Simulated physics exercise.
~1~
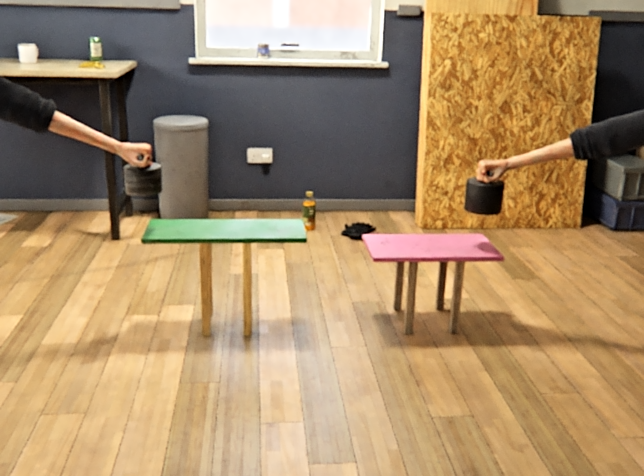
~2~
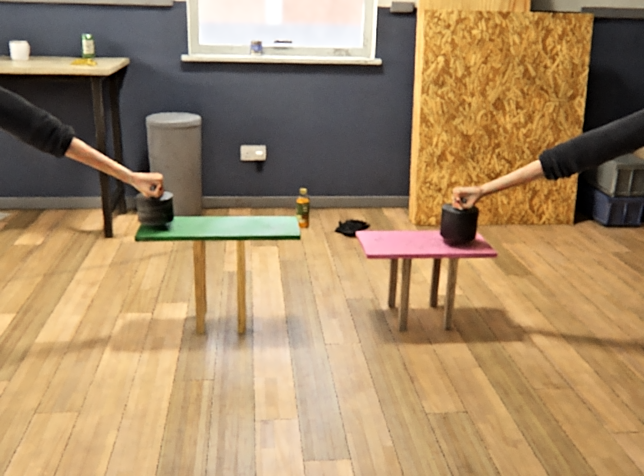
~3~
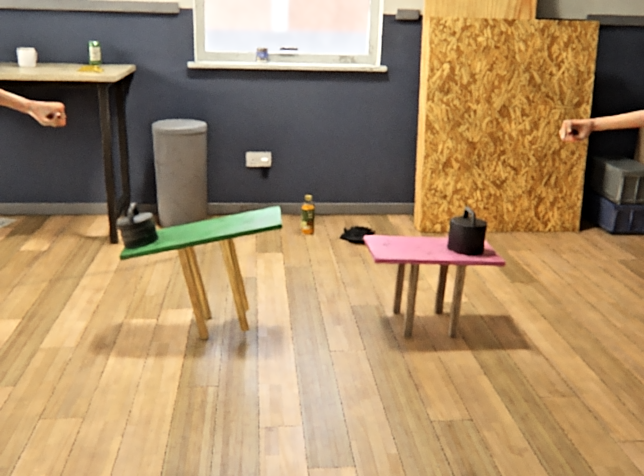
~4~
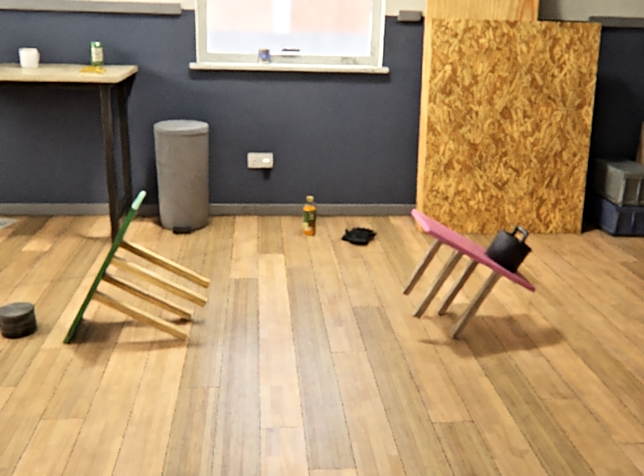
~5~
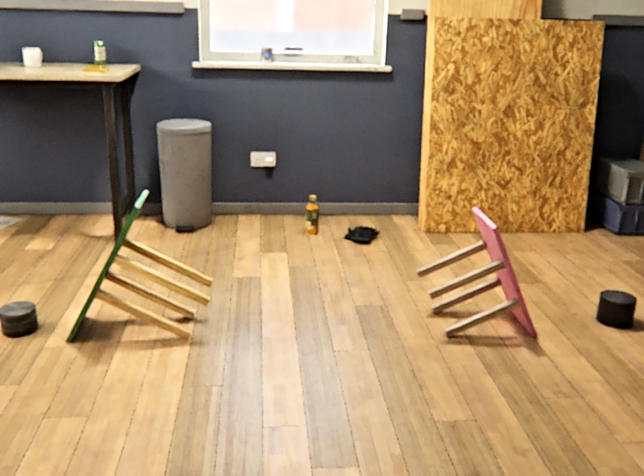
Two hands set dark objects on a green table and a pink table, and both topple outward.
